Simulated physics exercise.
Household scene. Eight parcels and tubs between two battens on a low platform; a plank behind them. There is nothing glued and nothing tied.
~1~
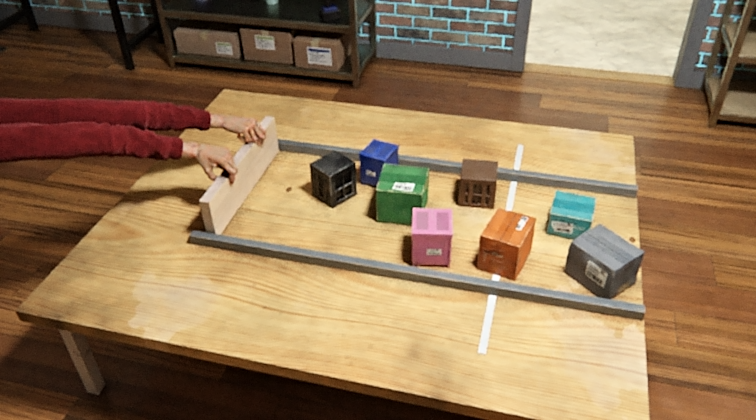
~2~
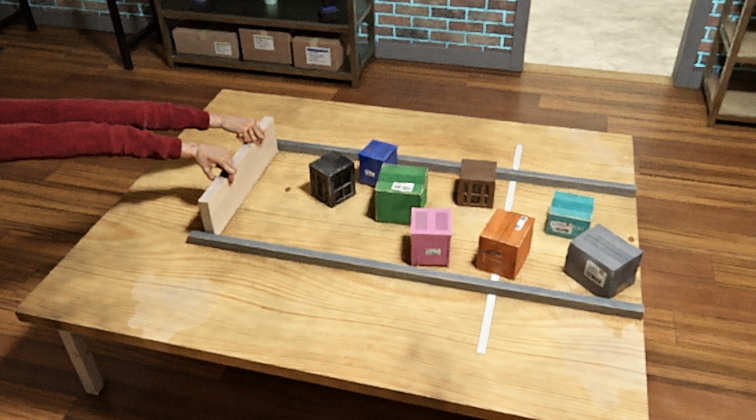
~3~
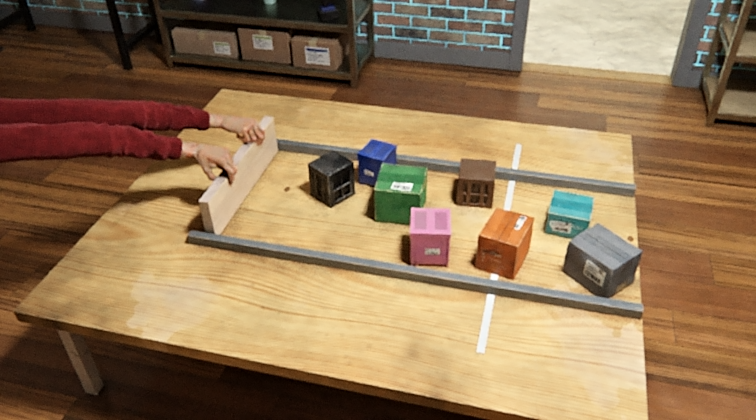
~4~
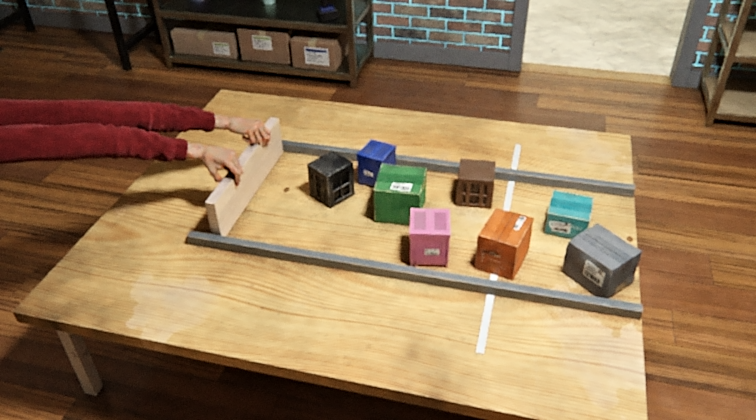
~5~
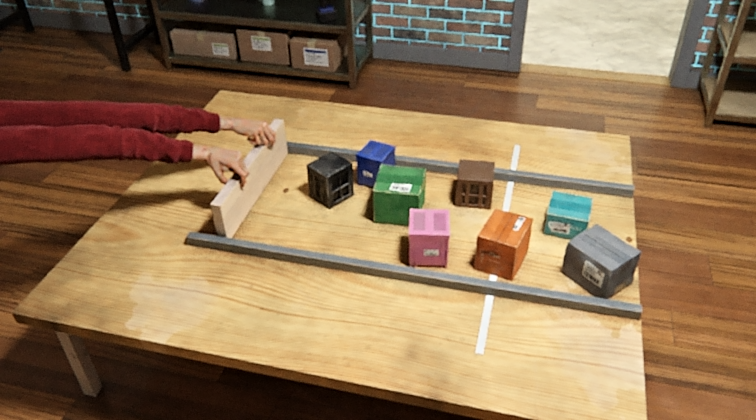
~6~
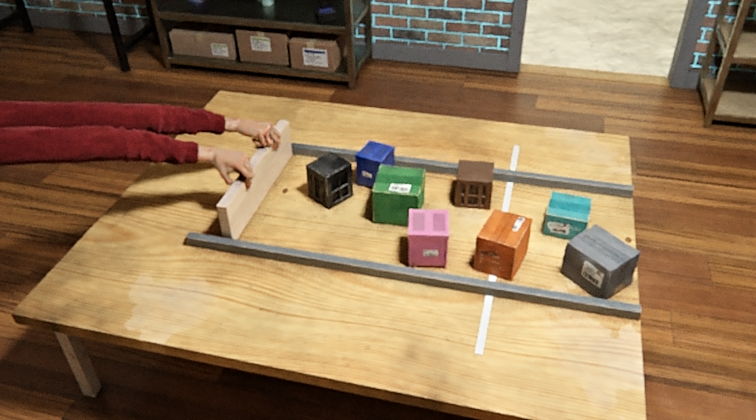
A pale plank, gripped by two hands in red sleeves, starts at the left end of two grey battens on a wooden table. The hands then ease it slightly rightward toward eight colourful parcels and tubs, which stay in place, a gap still separating them from the plank.
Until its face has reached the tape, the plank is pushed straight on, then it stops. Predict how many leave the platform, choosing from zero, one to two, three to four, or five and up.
The count is zero.
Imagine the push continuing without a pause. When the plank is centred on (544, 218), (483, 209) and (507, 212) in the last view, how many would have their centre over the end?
Counts by place: 1 / 0 / 0.
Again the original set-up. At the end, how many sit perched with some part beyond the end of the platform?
I'd say 1 of them.
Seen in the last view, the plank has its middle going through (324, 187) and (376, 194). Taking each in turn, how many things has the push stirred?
At the first point the count is 1, at the second it's 3.
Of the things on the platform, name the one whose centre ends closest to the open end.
That one's the grey parcel.
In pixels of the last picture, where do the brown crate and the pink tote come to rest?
The brown crate stops around (559, 194); the pink tote around (517, 254).
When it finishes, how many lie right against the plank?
In contact: 3.
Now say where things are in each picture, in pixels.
Grey parcel (603, 263); turquoise parcel (572, 216); orange parcel (506, 244); plank (243, 174); tape (505, 230), in the first frame.
Turquoise parcel (570, 216); blue tote (378, 165), in the second frame.
Orange parcel (505, 243); brown crate (476, 183), in the third frame.
Grey parcel (601, 262); pink tote (430, 238), in the fourth frame.
Turquoise parcel (568, 216); green parcel (400, 196), in the fifth frame.
Grey parcel (599, 263); turquoise parcel (568, 217); orange parcel (503, 244); plank (259, 178); tape (501, 231), in the sixth frame.
Early on, none off yet; grey parcel at rest near (599, 263); turquoise parcel at rest near (568, 217); orange parcel at rest near (503, 244).
A while later, none off yet; grey parcel at rest near (599, 263); turquoise parcel at rest near (568, 217); orange parcel travelled a little near (526, 255).
Finally, the number that fall off is zero.
